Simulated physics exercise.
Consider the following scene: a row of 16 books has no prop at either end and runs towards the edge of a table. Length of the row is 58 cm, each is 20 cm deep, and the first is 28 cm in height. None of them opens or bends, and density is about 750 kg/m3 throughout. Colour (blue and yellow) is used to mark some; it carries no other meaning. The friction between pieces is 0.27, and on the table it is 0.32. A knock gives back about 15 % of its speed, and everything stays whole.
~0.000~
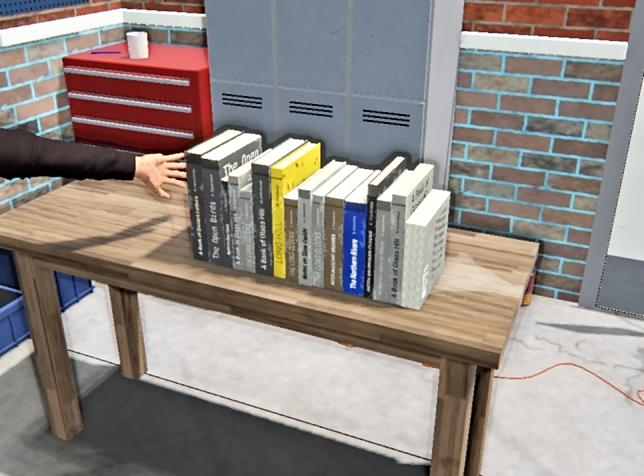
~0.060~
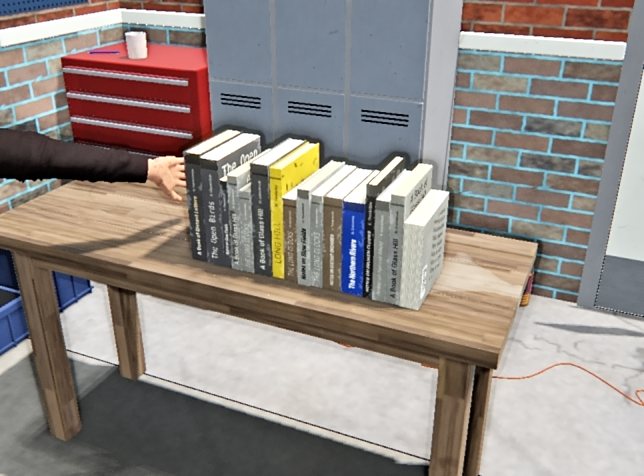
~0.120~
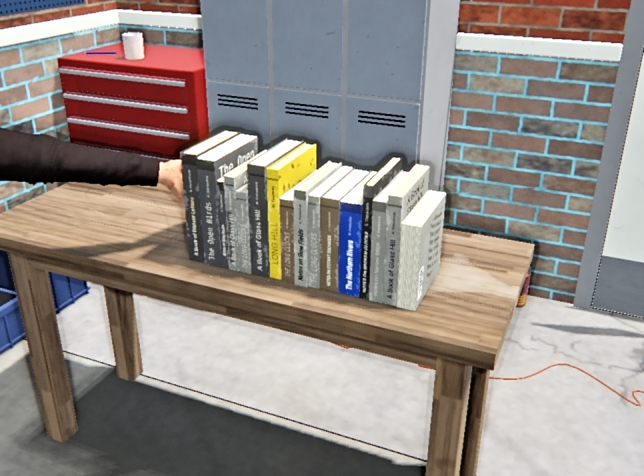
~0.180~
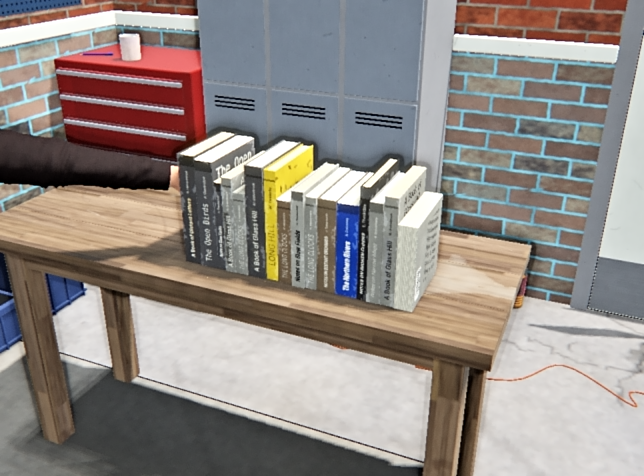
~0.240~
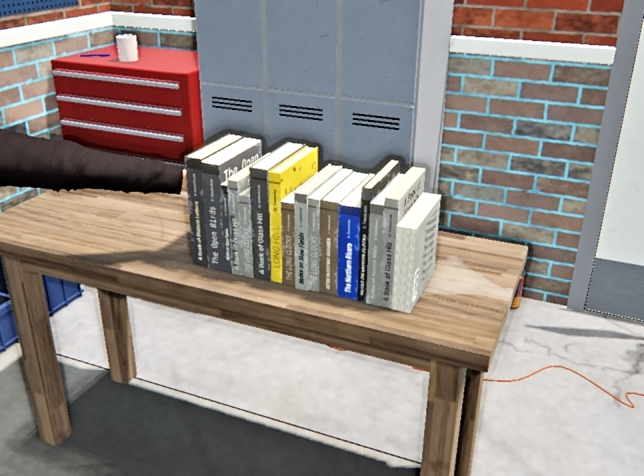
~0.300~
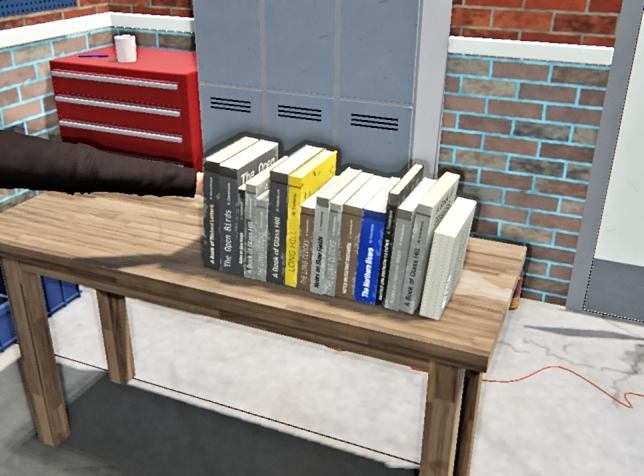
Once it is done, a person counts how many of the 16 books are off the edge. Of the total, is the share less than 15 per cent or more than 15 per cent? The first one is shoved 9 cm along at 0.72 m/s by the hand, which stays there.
The share is upwards of 15 per cent.
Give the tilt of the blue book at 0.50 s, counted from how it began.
Some 40 degrees.
By 0.36 s, none of the 16 books off the edge, 16 disturbed; blue book tilted 15°; yellow book tilted 15°.
By 0.50 s, none of the 16 books off the edge, 16 disturbed; blue book tilted 41°; yellow book tilted 40°.
By 0.76 s, 3 of the 16 books off the edge; blue book on its side; yellow book tilted 52°.
By 1.08 s, 5 of the 16 books off the edge; blue book upside down; yellow book tilted 53°.
When it is over (1.4 s), 5 of the 16 books off the edge; blue book on its side; yellow book tilted 53°. That is 31 per cent. In pixels of the last frame, middles, yellow book near (356, 242).
